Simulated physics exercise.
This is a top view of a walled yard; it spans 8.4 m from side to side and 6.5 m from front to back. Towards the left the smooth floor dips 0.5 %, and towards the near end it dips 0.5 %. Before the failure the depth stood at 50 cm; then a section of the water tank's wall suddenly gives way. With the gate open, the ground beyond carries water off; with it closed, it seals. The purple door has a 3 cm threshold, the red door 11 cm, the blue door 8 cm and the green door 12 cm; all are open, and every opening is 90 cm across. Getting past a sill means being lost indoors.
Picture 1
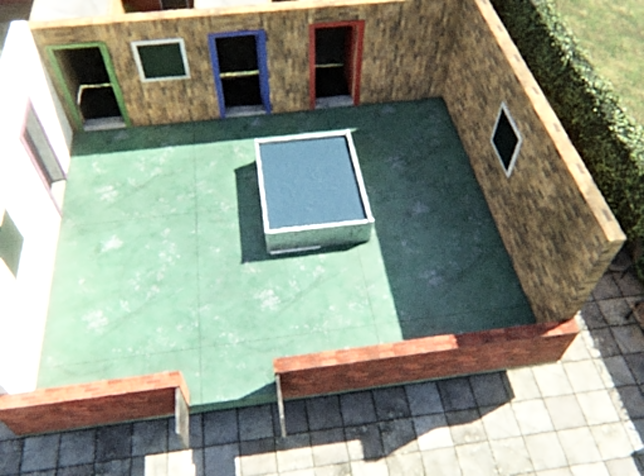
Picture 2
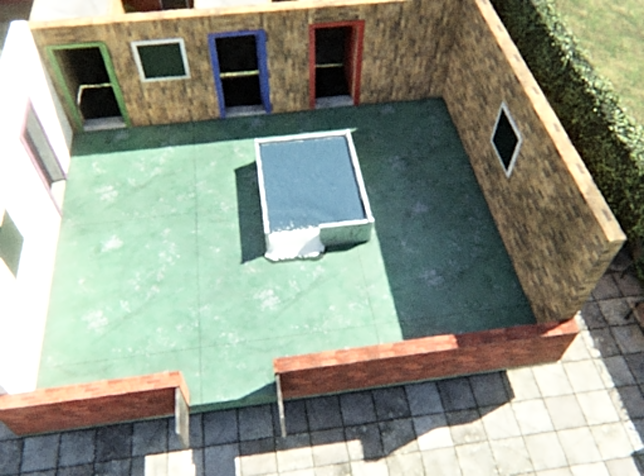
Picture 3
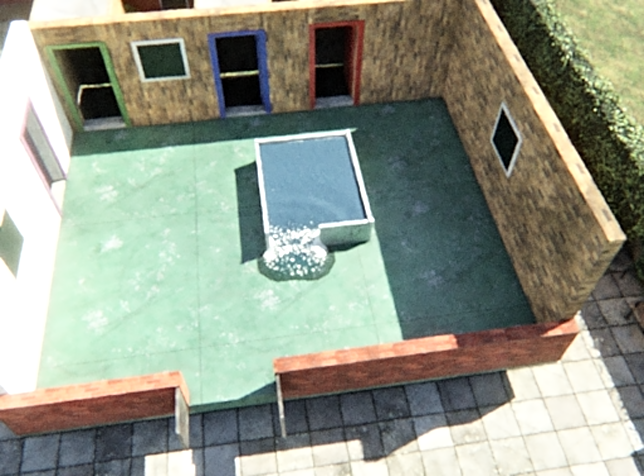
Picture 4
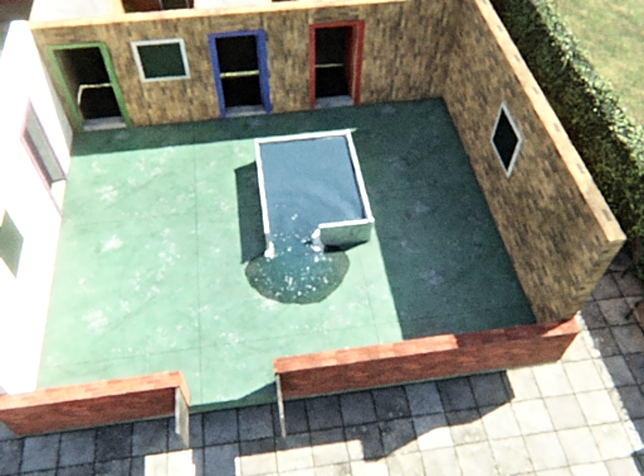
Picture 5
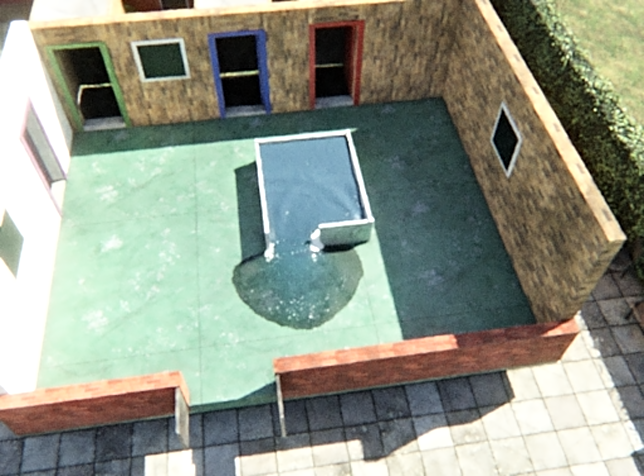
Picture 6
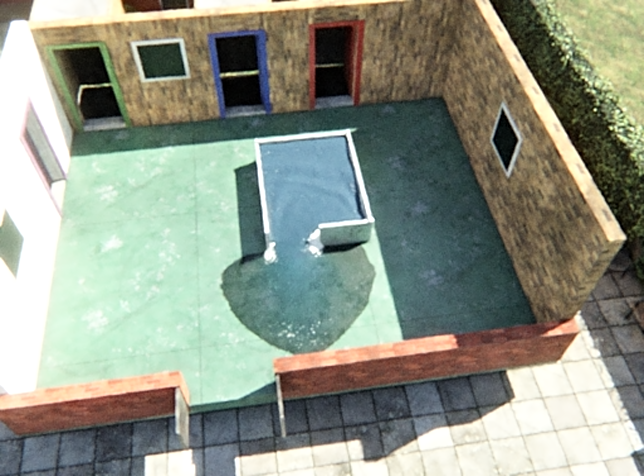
Water burst out through a gap in the near side of the raised tank in the walled yard, foaming at first, then spread across the green floor in a widening dark puddle toward the low brick wall.
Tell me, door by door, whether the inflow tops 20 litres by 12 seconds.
At the purple door it falls short; at the red door it falls short; at the blue door it falls short; at the green door it falls short.
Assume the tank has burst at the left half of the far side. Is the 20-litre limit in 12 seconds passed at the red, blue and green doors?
Against that limit: Red not over, blue above, green under.
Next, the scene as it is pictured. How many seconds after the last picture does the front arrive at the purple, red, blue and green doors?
Purple 6.0 s, red 9.5 s, blue not within the 12 s, green 9.0 s.
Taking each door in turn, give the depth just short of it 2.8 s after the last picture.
You'd see purple at 0 cm, red at 0 cm, blue at 0 cm and green at 0 cm.
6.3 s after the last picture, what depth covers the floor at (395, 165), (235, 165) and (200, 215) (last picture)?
First spot near 1 cm, second near 0 cm, third near 0 cm.
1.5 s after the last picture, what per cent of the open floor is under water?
Close to 20 in a hundred.
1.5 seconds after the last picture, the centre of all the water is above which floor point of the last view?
Around (308, 239) in the last picture.
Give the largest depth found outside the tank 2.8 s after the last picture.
It tops out at some 19 cm.
Then, 0.7 s after the last picture water covers 15 % of the floor and is deepest (32 cm) near (288, 252); purple door not reached, red door not reached, blue door not reached, green door not reached.
Then, 1.5 s after the last picture water covers 20 % of the floor and is deepest (27 cm) near (288, 252); purple door not reached, red door not reached, blue door not reached, green door not reached.
Then, 2.8 s after the last picture water covers 25 % of the floor and is deepest (19 cm) near (288, 252); purple door not reached, red door not reached, blue door not reached, green door not reached.
Then, 6.3 s after the last picture water covers 50 % of the floor and is deepest (11 cm) near (32, 413); purple door 2 cm at the sill, 0 L in, red door not reached, blue door not reached, green door not reached.
Then, 11.3 s after the last picture water covers 80 % of the floor and is deepest (7 cm) near (43, 411); purple door 2 cm at the sill, 0 L in, red door 4 cm at the sill, 0 L in, blue door not reached, green door 4 cm at the sill, 0 L in.
